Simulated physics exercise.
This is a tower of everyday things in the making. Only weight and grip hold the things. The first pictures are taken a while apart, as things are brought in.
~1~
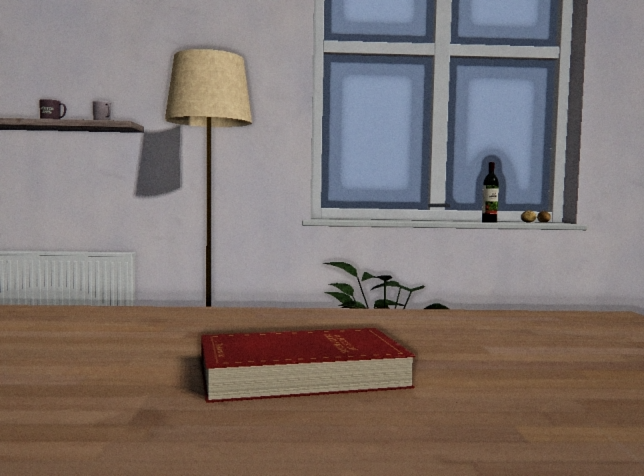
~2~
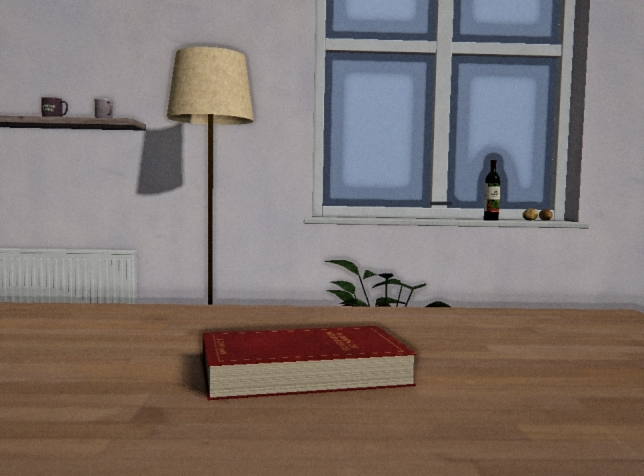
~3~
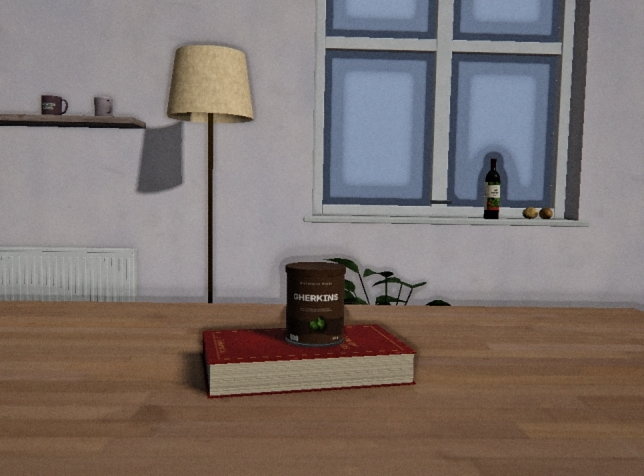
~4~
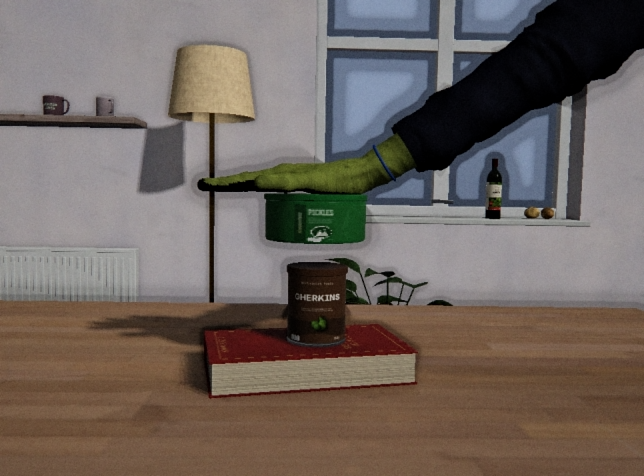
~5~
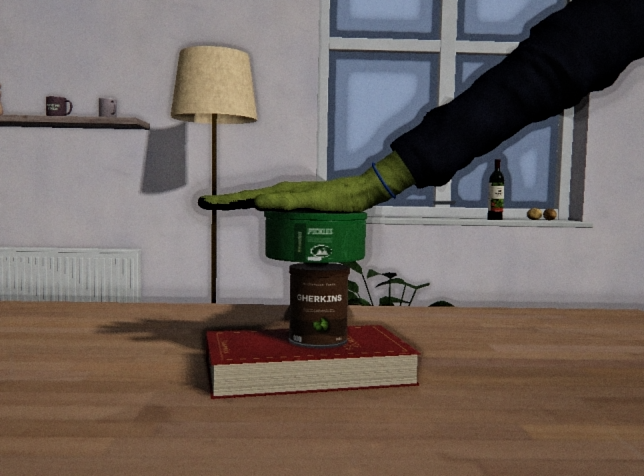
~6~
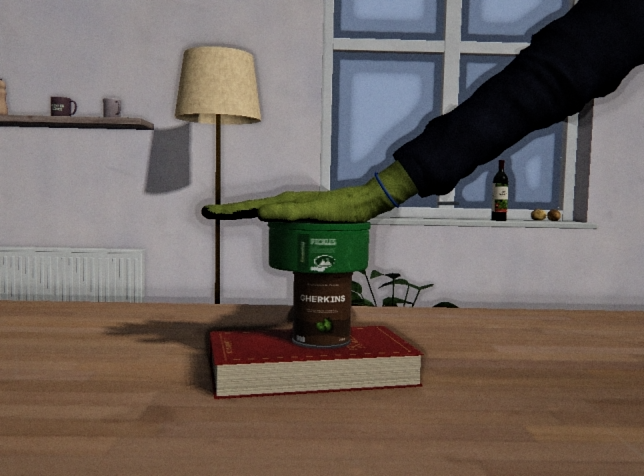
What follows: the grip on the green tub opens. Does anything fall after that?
It holds.
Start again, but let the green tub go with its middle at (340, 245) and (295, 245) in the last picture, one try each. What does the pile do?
First, it stays up; second, it holds.
Then, 0.20 s on from there, no change.
Then, 0.40 s on from there, green tub resting near (319, 245).
In the end, all 3 unmoved. At the end, from the last picture's camera, green tub near (319, 245). The pile keeps its balance.
